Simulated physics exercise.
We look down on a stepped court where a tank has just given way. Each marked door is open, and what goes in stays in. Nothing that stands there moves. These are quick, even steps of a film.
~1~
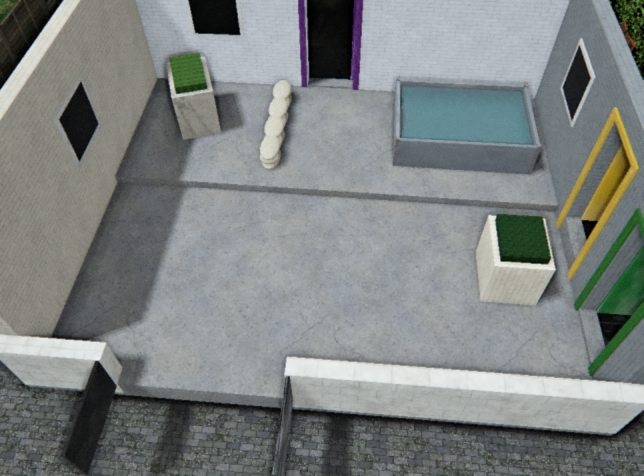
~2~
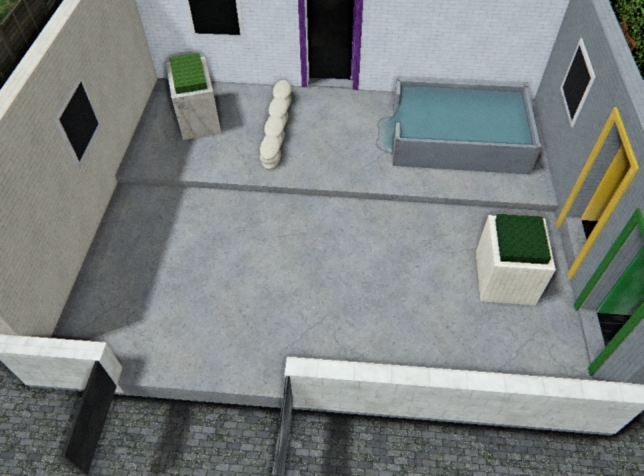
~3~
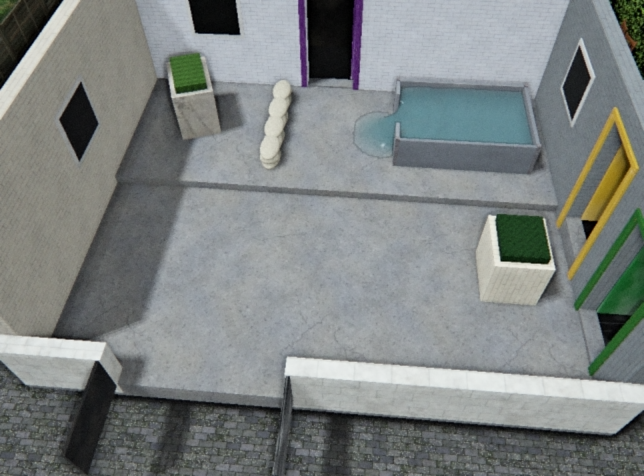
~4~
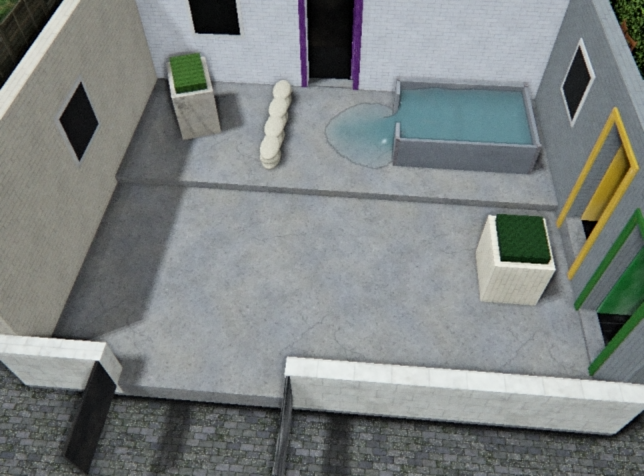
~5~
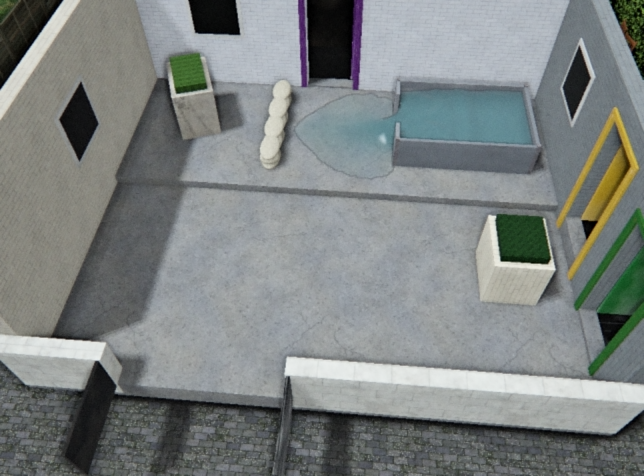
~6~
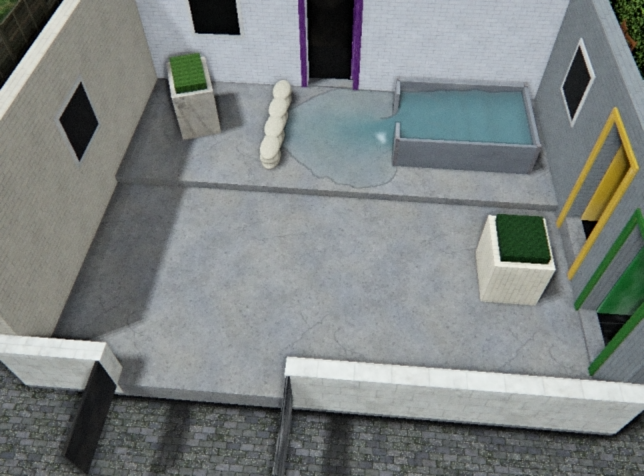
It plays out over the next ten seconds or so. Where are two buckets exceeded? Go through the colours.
In the end: The yellow door admits no more than that; the purple door lets in a lot; the green door admits no more than that.
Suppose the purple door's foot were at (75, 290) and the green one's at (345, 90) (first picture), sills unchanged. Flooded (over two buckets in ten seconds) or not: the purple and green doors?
Then: The purple one is under; the green one goes over.
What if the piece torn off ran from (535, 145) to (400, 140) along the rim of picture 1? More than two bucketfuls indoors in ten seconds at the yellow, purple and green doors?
My reading: The yellow one keeps below it; the purple one lets less in; the green one lets more in.
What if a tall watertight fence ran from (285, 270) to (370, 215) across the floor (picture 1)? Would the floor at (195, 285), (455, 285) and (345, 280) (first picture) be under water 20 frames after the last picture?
One after the other: Awash, not flooded, dry.
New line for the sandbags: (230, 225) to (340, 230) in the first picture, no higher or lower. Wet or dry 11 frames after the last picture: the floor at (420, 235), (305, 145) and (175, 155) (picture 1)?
As listed: Dry, wet, covered.
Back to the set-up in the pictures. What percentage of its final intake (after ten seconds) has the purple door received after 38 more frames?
Near 75 in a hundred.
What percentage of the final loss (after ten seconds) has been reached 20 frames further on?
Roughly 20 per cent.
A moment on, water covers 15 % of the floor; the yellow door not reached, the purple door wet at the sill, nothing in, the green door not reached.
Next, water covers 20 % of the floor; the yellow door not reached, the purple door over two buckets in, the green door not reached.
Then, water covers 40 % of the floor; the yellow door not reached, the purple door far over two buckets in, the green door not reached.
Later, water covers 60 % of the floor; the yellow door not reached, the purple door far over two buckets in, the green door not reached.
In the end, water covers 75 % of the floor; the yellow door wet at the sill, nothing in, the purple door far over two buckets in, the green door wet at the sill, nothing in.
